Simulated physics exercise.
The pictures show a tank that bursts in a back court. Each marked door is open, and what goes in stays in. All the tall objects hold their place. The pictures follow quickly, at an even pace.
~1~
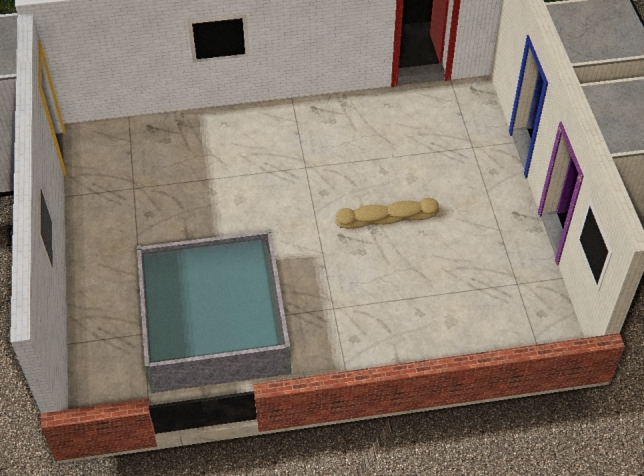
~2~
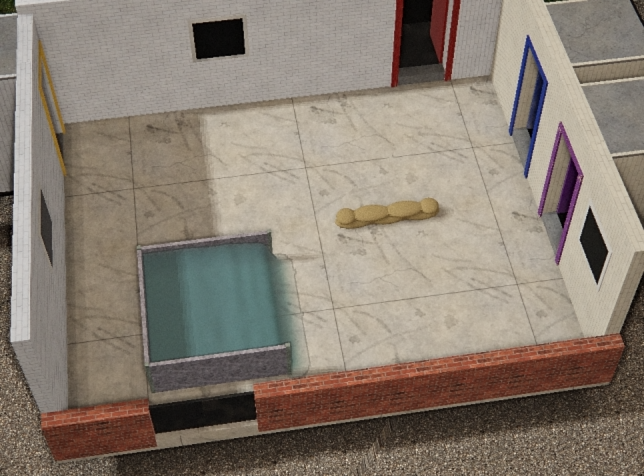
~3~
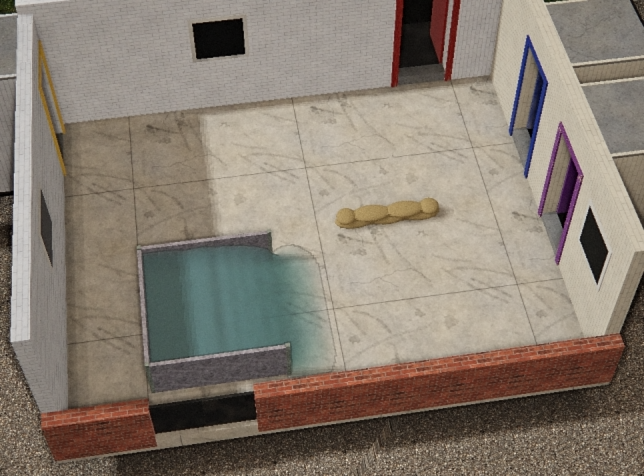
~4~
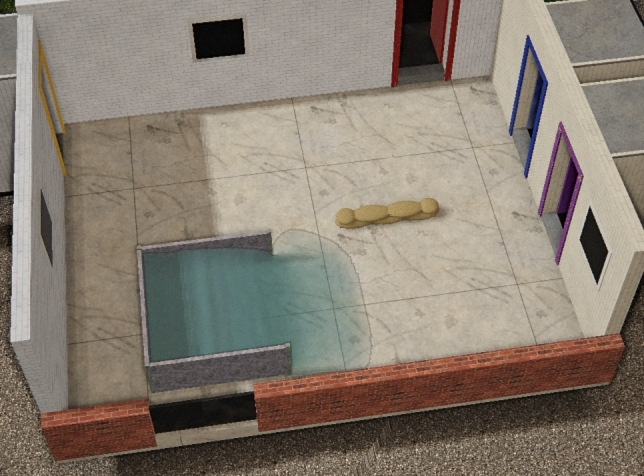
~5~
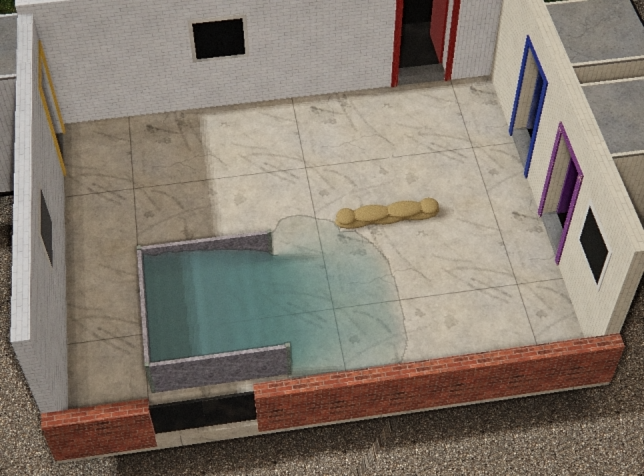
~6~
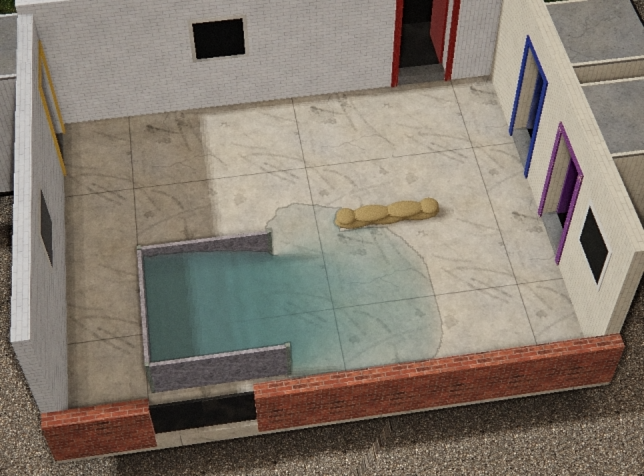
A grey-walled tank of blue-green water stands at the lower left of a pale paved court, seen from high above. White and cream walls with yellow-, red-, blue- and purple-edged openings and a low red brick wall enclose it, with a lumpy tan row lying right of centre. The tank's right side gives way and water spreads rightward in a thinning sheet, passing below the unmoving row, while the camera stays still.
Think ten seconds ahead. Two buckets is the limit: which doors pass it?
The yellow door holds within the limit; the blue door holds within the limit; the red door holds within the limit; the purple door floods.
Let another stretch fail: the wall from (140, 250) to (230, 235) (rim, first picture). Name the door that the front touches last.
Last comes the purple door.
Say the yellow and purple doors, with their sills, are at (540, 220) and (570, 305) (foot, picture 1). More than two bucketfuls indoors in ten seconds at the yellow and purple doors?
In short: Yellow goes over; purple floods.
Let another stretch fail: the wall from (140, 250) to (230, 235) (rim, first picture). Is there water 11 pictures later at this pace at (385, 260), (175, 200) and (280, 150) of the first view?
One after the other: Dry, under water, awash.
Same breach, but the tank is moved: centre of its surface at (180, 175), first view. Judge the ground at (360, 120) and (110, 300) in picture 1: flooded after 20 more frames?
As listed: Covered, dry.
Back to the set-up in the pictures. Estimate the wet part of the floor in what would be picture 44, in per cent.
Close to 55 %.
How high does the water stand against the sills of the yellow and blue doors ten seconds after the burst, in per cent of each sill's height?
About 150 and 30 per cent.
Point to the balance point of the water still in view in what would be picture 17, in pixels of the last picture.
I would point to (378, 305).
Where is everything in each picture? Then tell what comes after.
Still water in the tank at (211, 298), in the first picture.
Water pours out at (277, 307) and has run to (293, 376), in the second picture.
Water pours out at (277, 307) and has run to a hidden place, in the third picture.
The front is at a hidden place, out from the gap at (278, 308), in the fourth picture.
Water pours out at (278, 309) and has run to a hidden place, in the fifth picture.
The front is at (436, 339), out from the gap at (278, 309), in the sixth picture.
A moment on, water covers 30 % of the floor; the yellow door not reached, the blue door not reached, the red door not reached, the purple door wet at the sill, nothing in.
Next, water covers 40 % of the floor; the yellow door not reached, the blue door not reached, the red door not reached, the purple door over two buckets in.
Then, water covers 45 % of the floor; the yellow door not reached, the blue door wet at the sill, nothing in, the red door not reached, the purple door far over two buckets in.
Later, water covers 55 % of the floor; the yellow door not reached, the blue door wet at the sill, nothing in, the red door wet at the sill, nothing in, the purple door far over two buckets in.
In the end, water covers 95 % of the floor; the yellow door under two buckets in, the blue door wet at the sill, nothing in, the red door wet at the sill, nothing in, the purple door far over two buckets in.
